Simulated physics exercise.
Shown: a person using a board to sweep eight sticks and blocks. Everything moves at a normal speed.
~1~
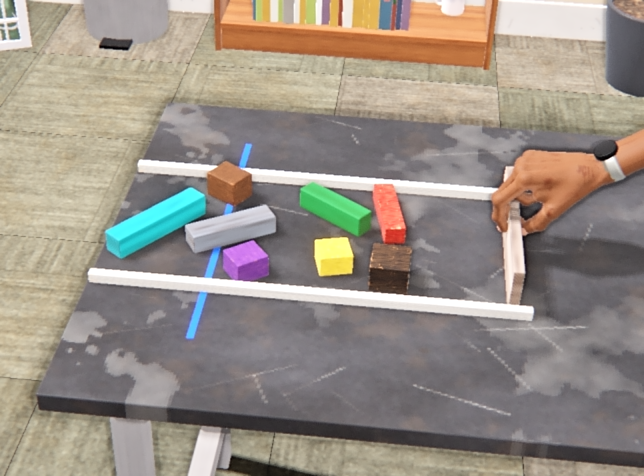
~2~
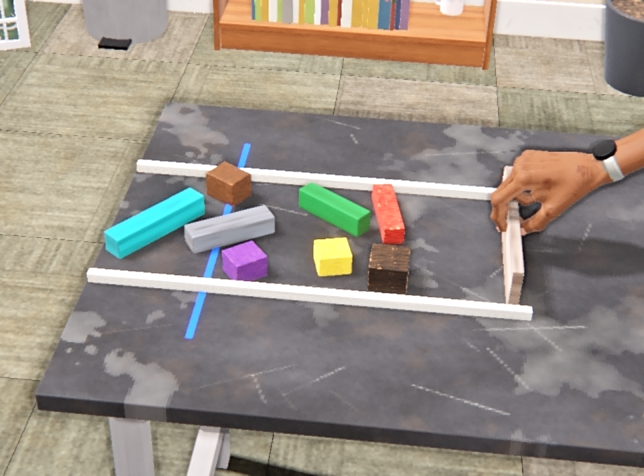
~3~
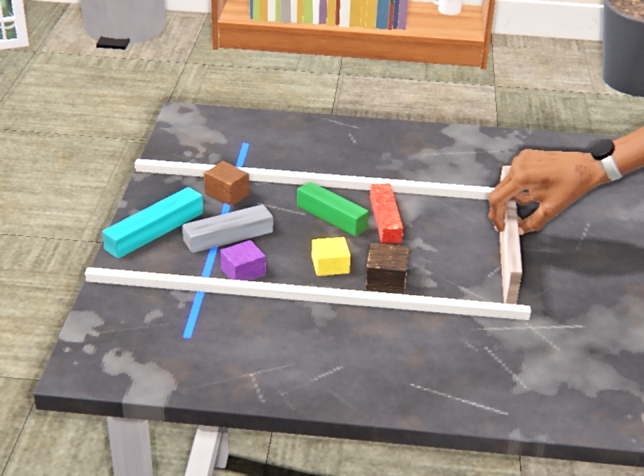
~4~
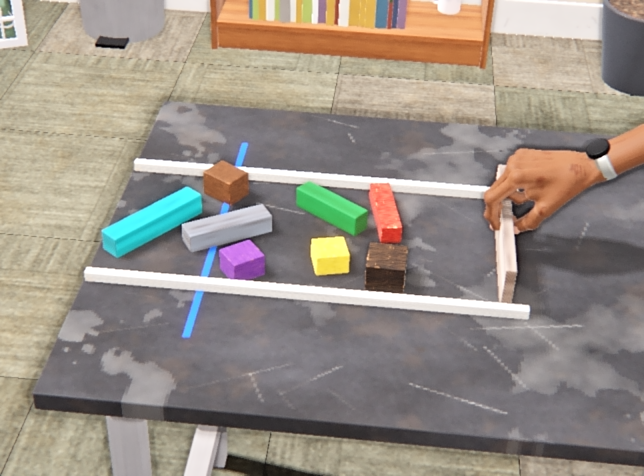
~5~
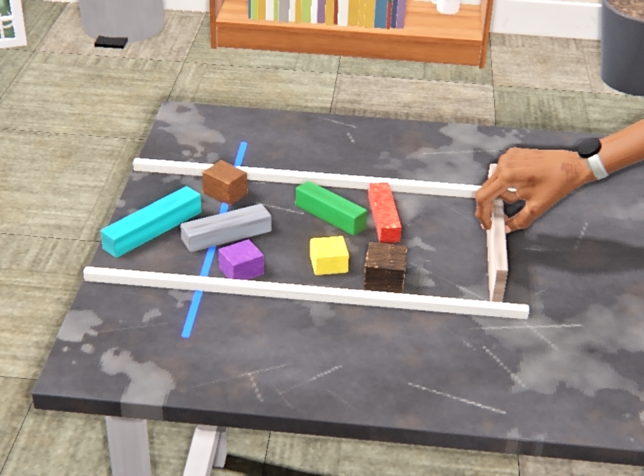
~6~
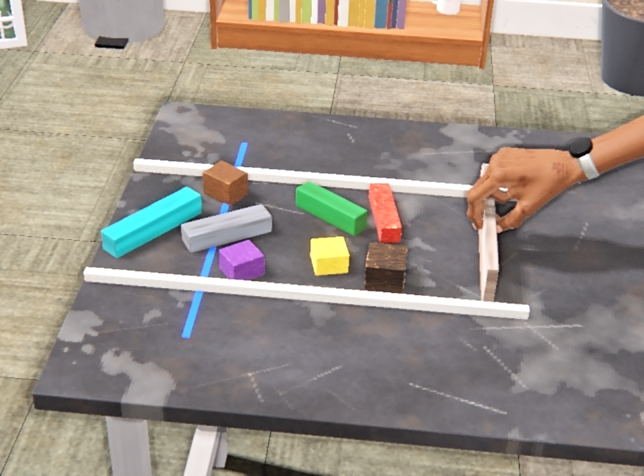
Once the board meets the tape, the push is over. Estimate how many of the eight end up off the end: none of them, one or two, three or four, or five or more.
Falls come to nothing.
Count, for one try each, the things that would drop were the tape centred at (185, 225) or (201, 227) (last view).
Try by try, 1 and 0.
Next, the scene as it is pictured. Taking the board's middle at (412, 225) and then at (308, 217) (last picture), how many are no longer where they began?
The number moved is 0 and then 6.
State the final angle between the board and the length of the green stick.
It comes to around 0 degrees.
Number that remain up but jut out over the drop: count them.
I'd put it at 1.
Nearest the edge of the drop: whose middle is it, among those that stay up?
It is the turquoise stick.
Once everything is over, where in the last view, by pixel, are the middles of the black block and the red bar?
Okay, so first (189, 253), and next (217, 198).
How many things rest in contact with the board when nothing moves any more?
It's 2 of them.
Soon after, none off yet; turquoise stick at rest near (153, 222); brown block at rest near (226, 183); grey stick at rest near (227, 228).
After that, none off yet; turquoise stick at rest near (152, 221); brown block displaced about its own width near (204, 182); grey stick displaced a little near (180, 226).
In the end, the number that fall off is zero.
